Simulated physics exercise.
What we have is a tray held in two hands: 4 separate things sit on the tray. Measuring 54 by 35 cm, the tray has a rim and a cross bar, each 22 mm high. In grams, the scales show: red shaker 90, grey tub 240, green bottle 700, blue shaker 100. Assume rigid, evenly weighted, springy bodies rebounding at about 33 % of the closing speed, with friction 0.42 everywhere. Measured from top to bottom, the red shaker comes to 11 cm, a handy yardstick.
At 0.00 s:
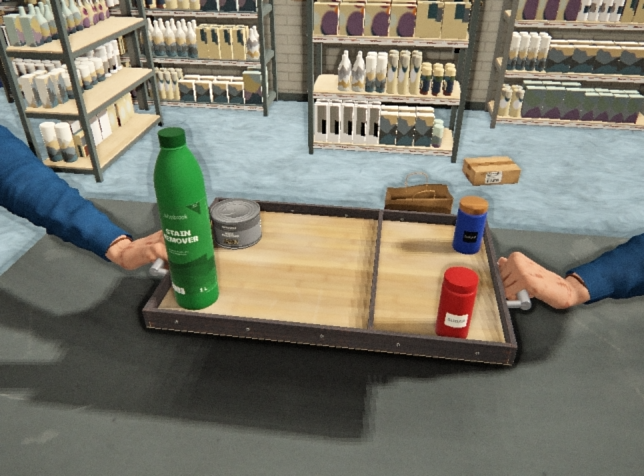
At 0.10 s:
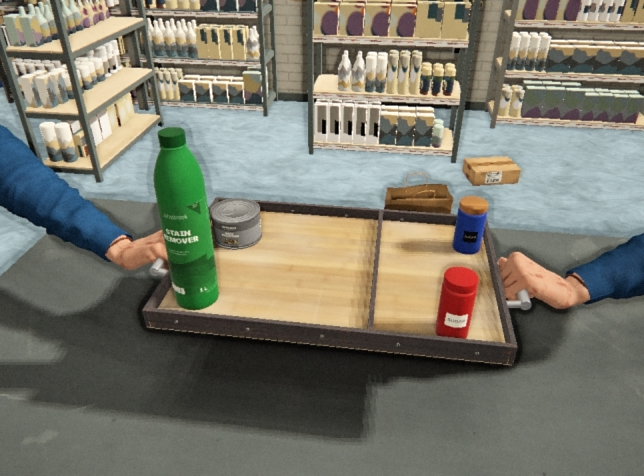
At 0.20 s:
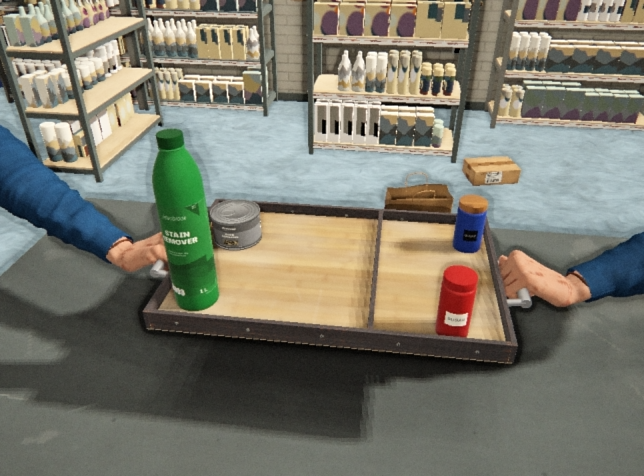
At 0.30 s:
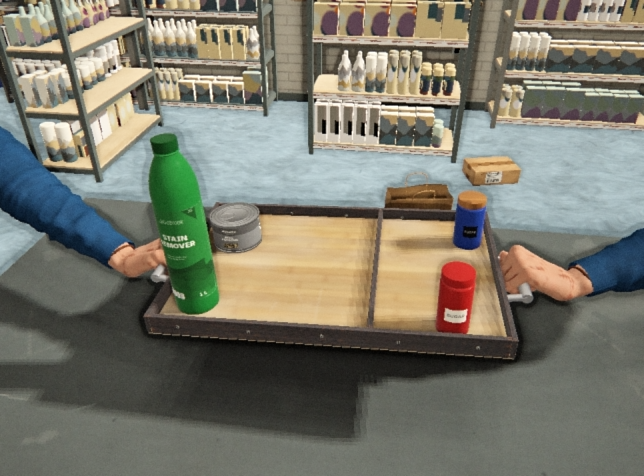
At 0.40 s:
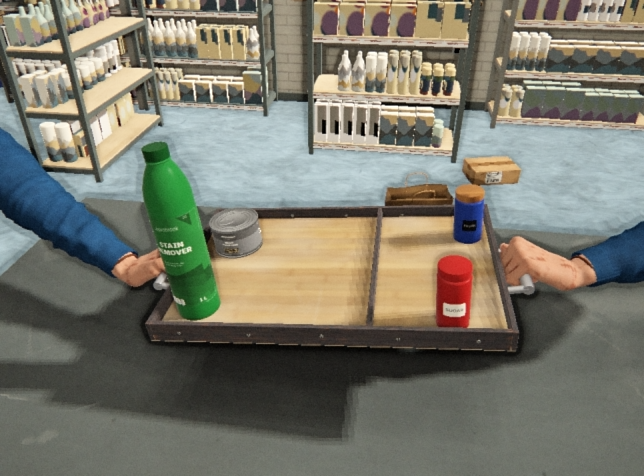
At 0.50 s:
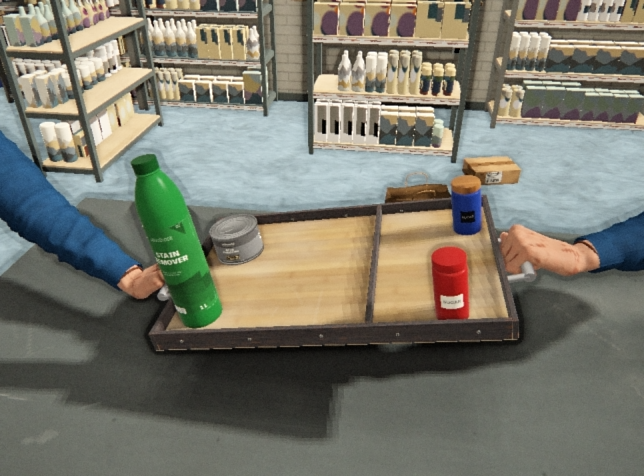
Two hands holding a divided wooden tray with a green bottle, grey tub and two shakers level, then tilting it slightly left.
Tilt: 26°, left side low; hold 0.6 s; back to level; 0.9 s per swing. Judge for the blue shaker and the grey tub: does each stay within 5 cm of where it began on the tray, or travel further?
Blue shaker: Travels further, grey tub: Stays within.
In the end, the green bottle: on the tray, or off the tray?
Green bottle: Goes out of bounds.
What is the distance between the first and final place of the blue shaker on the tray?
Displacement: Approx. 29 cm.
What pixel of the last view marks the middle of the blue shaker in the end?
The resting point is around (313, 224).
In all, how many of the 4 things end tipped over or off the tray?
Total: 3.
By 1.00 s, tray tilted 26°, left edge down; green bottle now off the tray; blue shaker 2 cm from its spot near (442, 179); red shaker 2 cm from its spot.
By 1.30 s, tray tilted 26°, left edge down; blue shaker 10 cm from its spot near (401, 193); grey tub 2 cm from its spot near (235, 265); red shaker 9 cm from its spot.
By 1.80 s, tray tilted 23°, left edge down; blue shaker upside down near (351, 211); grey tub 2 cm from its spot near (233, 262); red shaker on its side.
By 2.10 s, tray tilted 10°, left edge down; blue shaker on its side near (314, 228); grey tub 2 cm from its spot near (227, 240); red shaker on its side.
When it is over (3.0 s), off the tray, green bottle; lying over on the tray, red shaker and blue shaker; grey tub within 5 cm of the start. End places, in pixels of the last picture, blue shaker near (313, 224), grey tub near (226, 223).
